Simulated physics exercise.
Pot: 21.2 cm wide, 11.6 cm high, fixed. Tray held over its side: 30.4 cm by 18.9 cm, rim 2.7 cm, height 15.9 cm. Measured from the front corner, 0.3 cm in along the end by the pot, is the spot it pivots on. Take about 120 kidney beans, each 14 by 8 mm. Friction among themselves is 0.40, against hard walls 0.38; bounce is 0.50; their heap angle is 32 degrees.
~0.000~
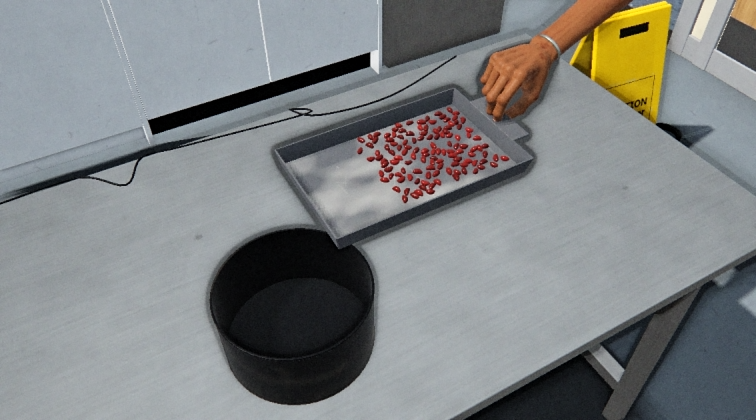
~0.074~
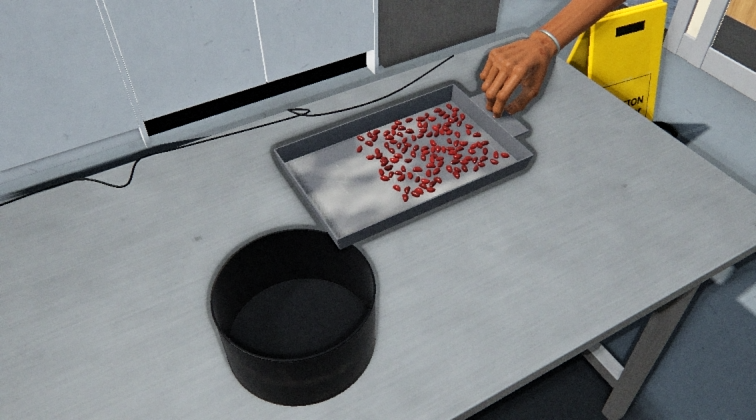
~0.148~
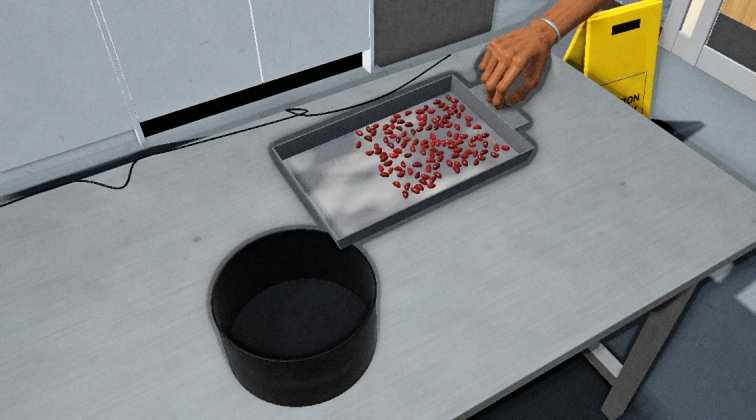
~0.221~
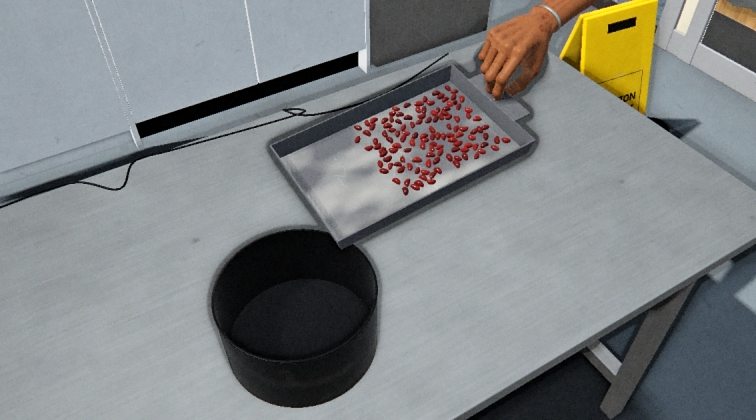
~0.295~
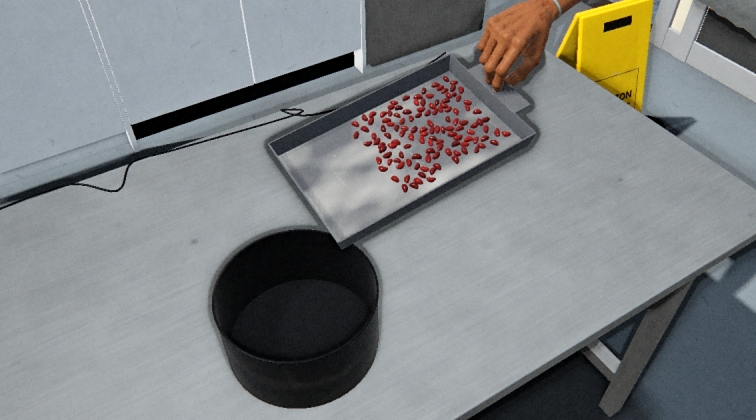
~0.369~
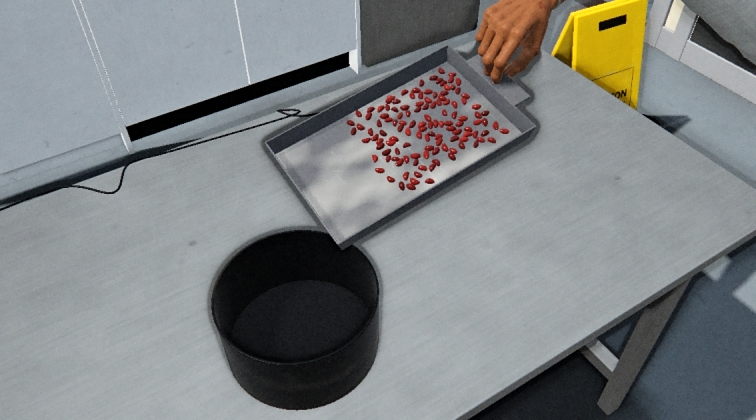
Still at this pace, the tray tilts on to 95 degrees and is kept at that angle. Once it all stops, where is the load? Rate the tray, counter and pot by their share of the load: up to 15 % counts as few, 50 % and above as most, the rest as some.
Tray: Few; counter: Few; pot: Most.
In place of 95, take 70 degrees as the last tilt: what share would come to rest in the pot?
I'd expect some 45 per cent in the pot.
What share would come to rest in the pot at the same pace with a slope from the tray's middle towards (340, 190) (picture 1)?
I'd say close to 35 %.
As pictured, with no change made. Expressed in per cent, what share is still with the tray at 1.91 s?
I'd put it at roughly 95 per cent.
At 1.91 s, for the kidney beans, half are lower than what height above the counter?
Median height: Approx. 20 cm.
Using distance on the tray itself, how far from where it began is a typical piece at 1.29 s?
17 cm.
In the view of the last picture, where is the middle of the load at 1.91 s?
Look near (340, 225) in the last picture.
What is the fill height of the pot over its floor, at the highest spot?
1.5 cm.
After 1.29 s, tilt 51 degrees; the tray holds 100 %, the pot 0 %.
Then, at 1.91 s, tilt 76 degrees; the tray holds 95 %, the pot 5 %.
After 2.57 s, tilt 95 degrees; the tray holds 5 %, the pot 95 %.
By 3.6 s all is still; tray 0 %, counter 0 %, pot 100 %.
